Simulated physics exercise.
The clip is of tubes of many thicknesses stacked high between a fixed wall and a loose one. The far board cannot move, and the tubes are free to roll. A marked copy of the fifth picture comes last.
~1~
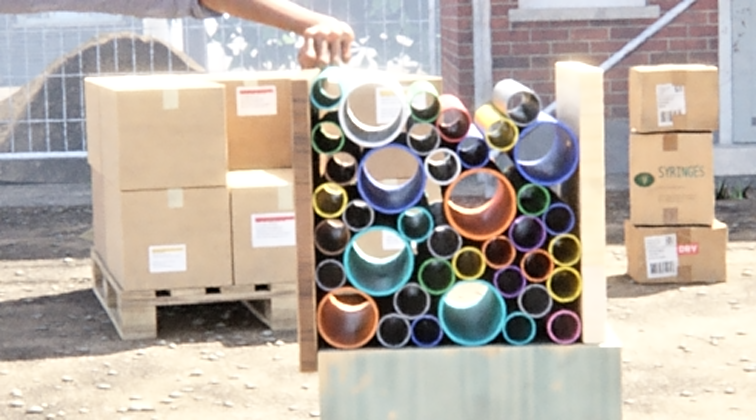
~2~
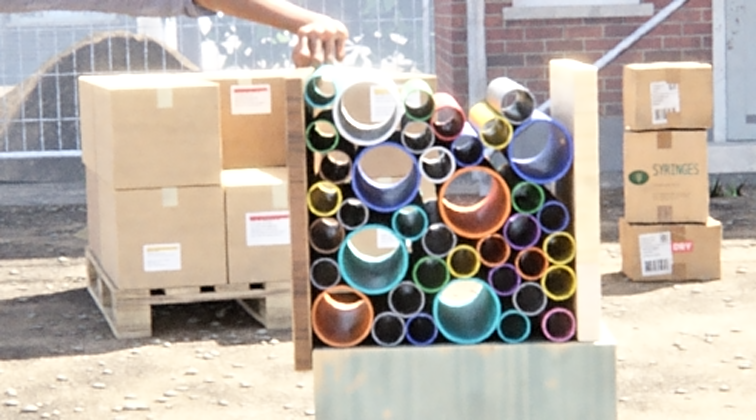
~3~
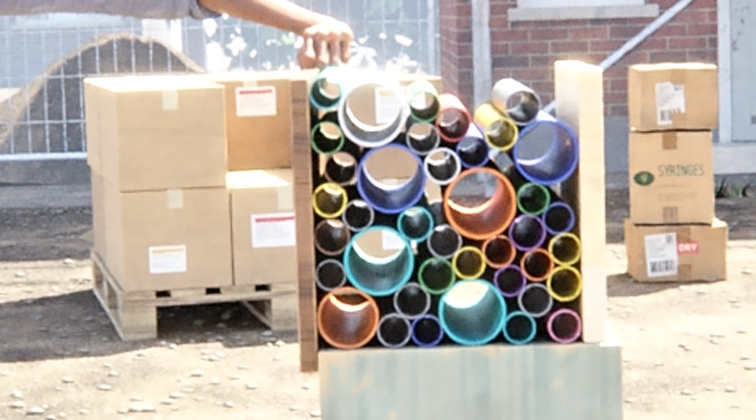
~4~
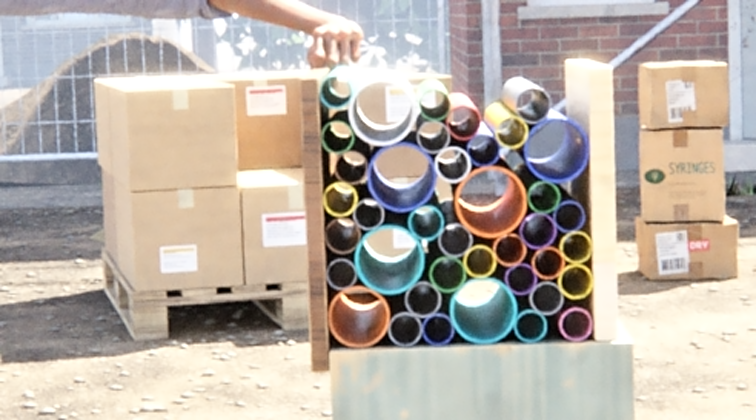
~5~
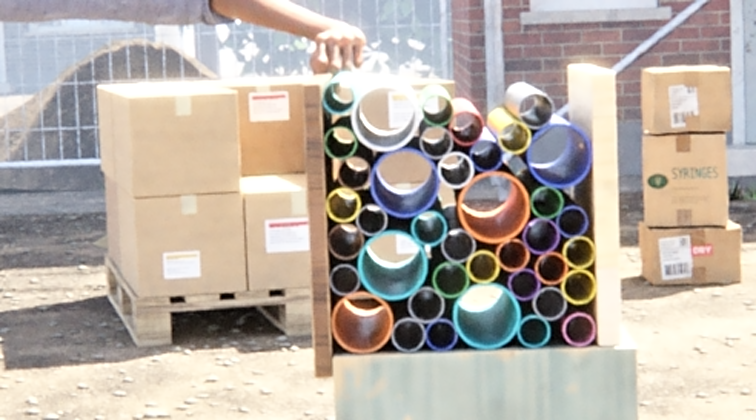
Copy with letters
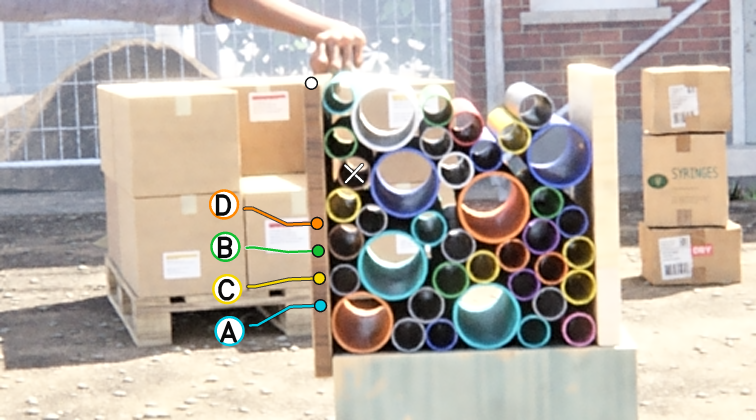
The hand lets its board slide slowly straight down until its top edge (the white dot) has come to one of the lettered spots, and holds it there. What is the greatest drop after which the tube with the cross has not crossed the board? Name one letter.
Stop at D.
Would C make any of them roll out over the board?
At C: Yes.
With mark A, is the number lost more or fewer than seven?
More than seven.
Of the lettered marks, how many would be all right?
One of the four.
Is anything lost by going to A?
At A: Yes.
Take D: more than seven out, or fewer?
It loses fewer than seven.
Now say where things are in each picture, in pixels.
The first frame shows side board (311, 209); an orange tube (347, 318); a pink tube (564, 327).
The second frame shows a pink tube (559, 325); a green tube (432, 274).
The third frame shows a brown tube (332, 237); a turquoise tube (415, 224).
The fourth frame shows a brown tube (351, 168); a white tube (382, 112).
The fifth frame shows a yellow tube (515, 138); side board (325, 214); an orange tube (362, 323).
On the marked copy, A at (320, 306); B at (318, 251); C at (319, 278); D at (317, 223); the cross at (354, 174); the white dot at (311, 83).
Taking D. A third of the way, top of the board (325, 157).
Two thirds of the way, top of the board (327, 222).
When it is over, top of the board (327, 222), three out over the board, the crossed one still inside.
As for the rest, A lets the crossed one out; B lets the crossed one out; C lets the crossed one out.
